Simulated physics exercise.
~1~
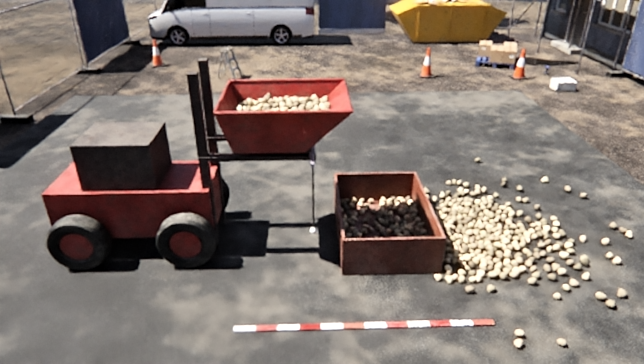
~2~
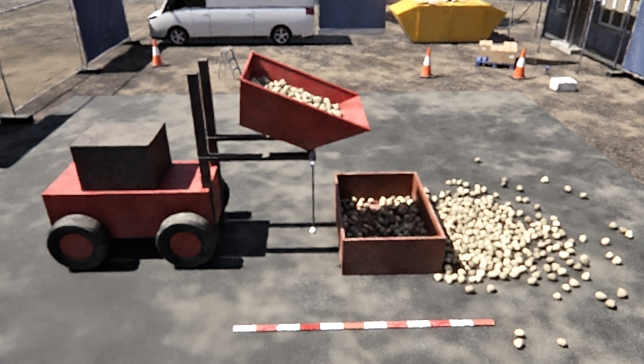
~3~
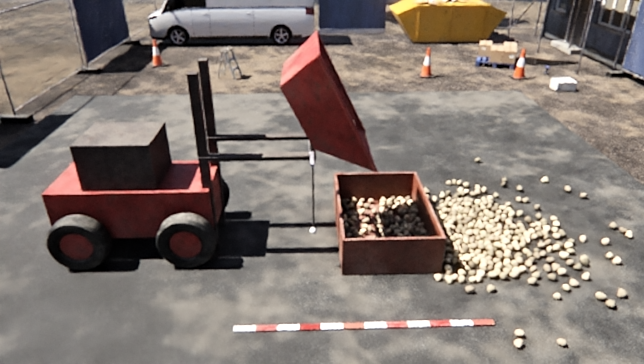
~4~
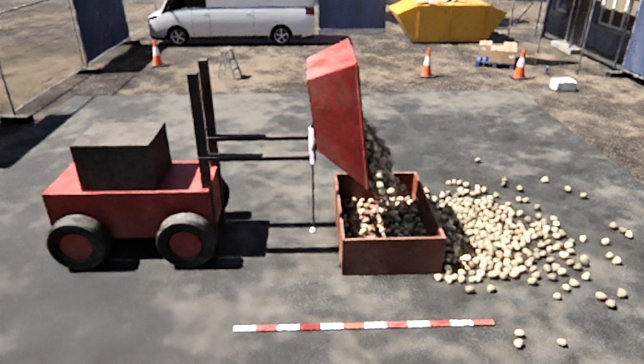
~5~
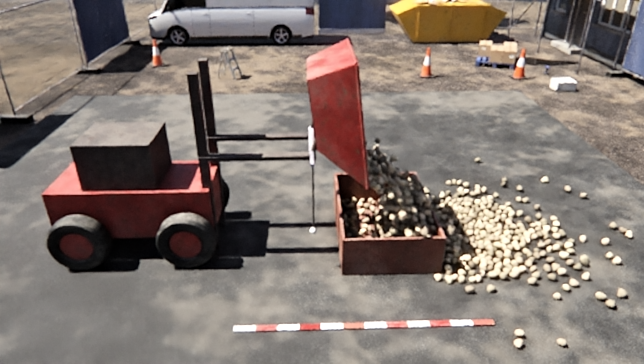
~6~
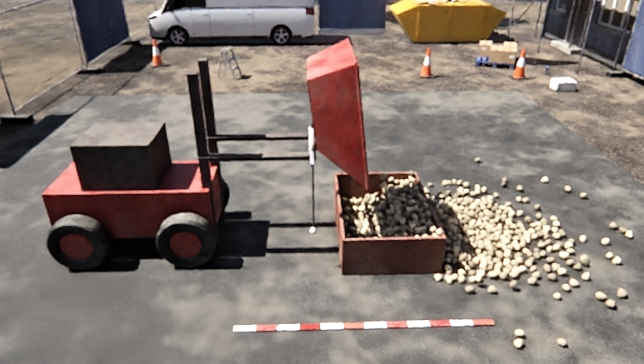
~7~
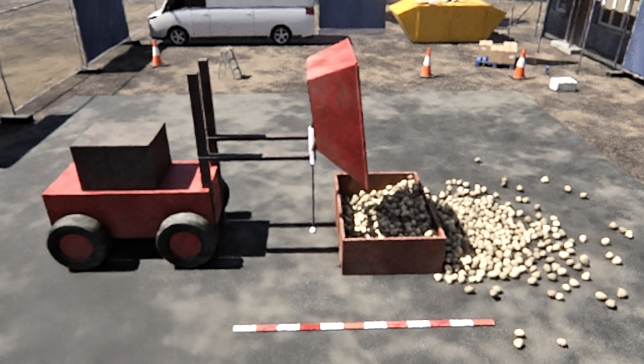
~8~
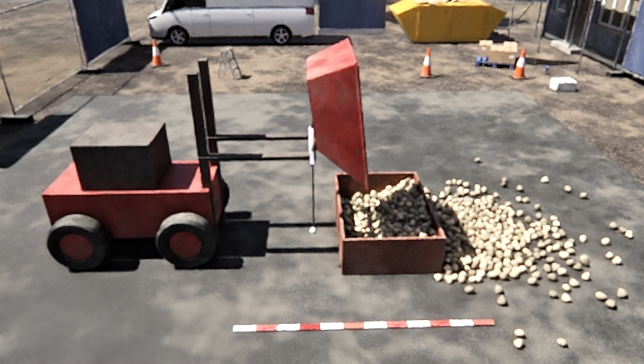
The video shows a red forklift tipping a raised skip of pale stones to the right until it stands steeply, pouring them into a red open bin beside a pile of scattered stones. The bin ends up heaped with stones while the emptied skip stays tilted.
